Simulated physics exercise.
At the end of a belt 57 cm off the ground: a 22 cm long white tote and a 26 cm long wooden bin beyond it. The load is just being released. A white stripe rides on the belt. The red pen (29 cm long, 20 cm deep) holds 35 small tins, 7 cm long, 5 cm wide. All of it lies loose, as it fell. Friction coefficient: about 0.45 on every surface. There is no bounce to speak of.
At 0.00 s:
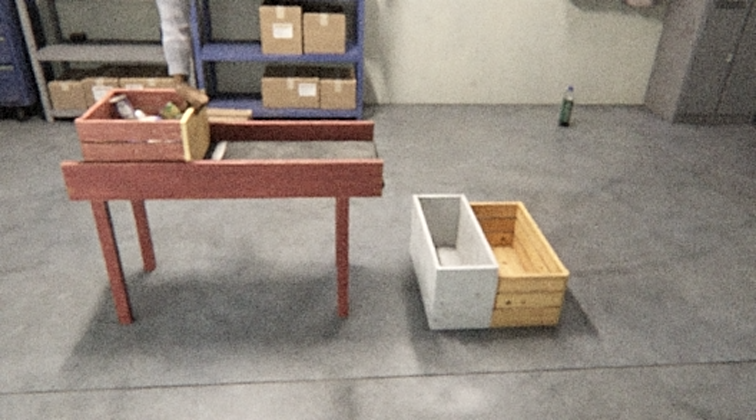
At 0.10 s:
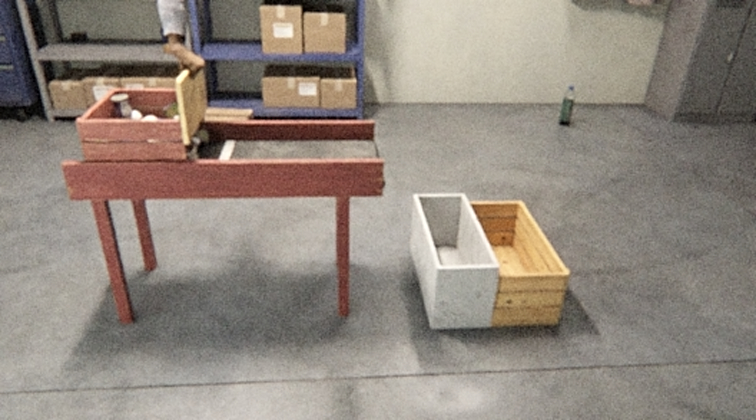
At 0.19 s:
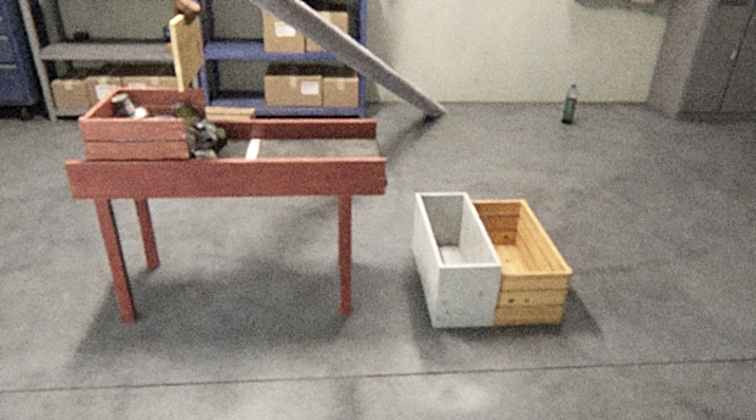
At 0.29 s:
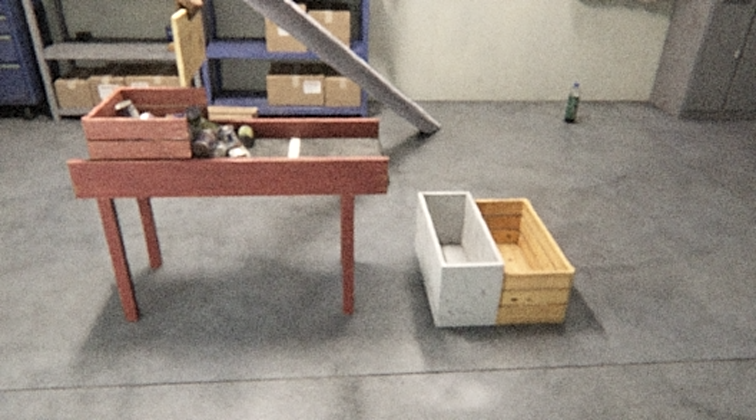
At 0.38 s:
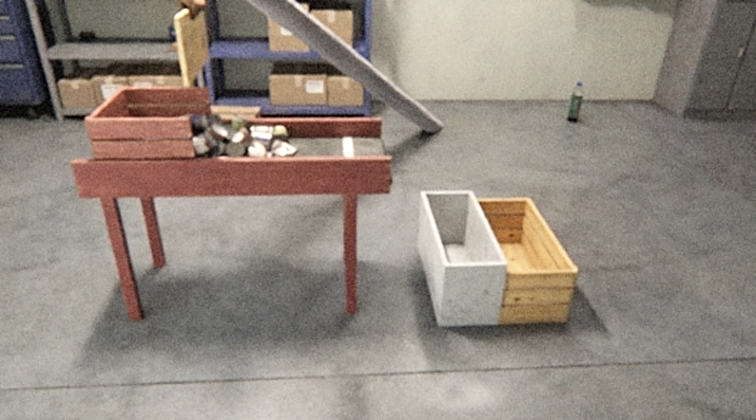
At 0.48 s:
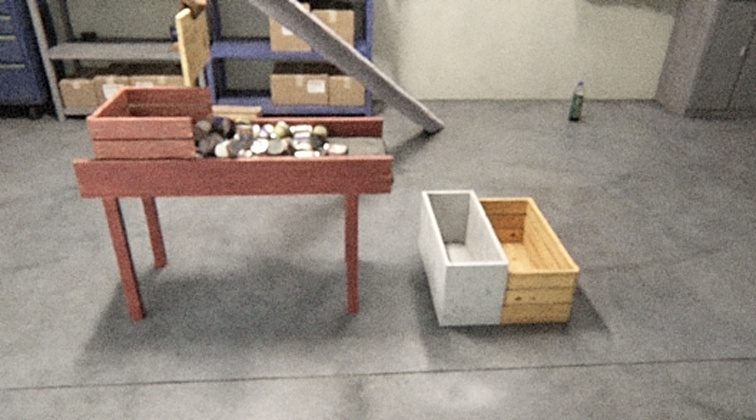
A hand lifts the wooden end panel of the red pen on a belt table, and a gray slanted beam appears behind. Small tins tumble out of the opening and ride rightward behind a white stripe, spreading along the belt, while the white tote and wooden bin sit empty on the floor.
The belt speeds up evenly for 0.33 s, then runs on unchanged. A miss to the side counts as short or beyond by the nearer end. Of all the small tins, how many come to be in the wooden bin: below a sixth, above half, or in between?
Ending in the wooden bin: Upwards of half of them.
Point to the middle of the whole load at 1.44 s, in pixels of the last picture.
Near (523, 270).
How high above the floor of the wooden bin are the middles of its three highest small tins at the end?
Some 14 cm.
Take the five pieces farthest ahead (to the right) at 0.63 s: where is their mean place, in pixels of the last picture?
At about (404, 151).
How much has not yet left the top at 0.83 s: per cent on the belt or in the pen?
About 35 per cent.
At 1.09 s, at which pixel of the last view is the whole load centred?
Around (525, 248).
After 0.63 s, 2 still in the red pen, 29 on the belt and 4 in the air.
After 0.83 s, 12 on the belt and 23 in the air.
After 1.09 s, 23 in the wooden bin, 1 on the belt and 11 in the air.
Final count (at 1.44 s), 3 in the white tote and 32 in the wooden bin. Asked share, 32 of 35, 91 per cent.
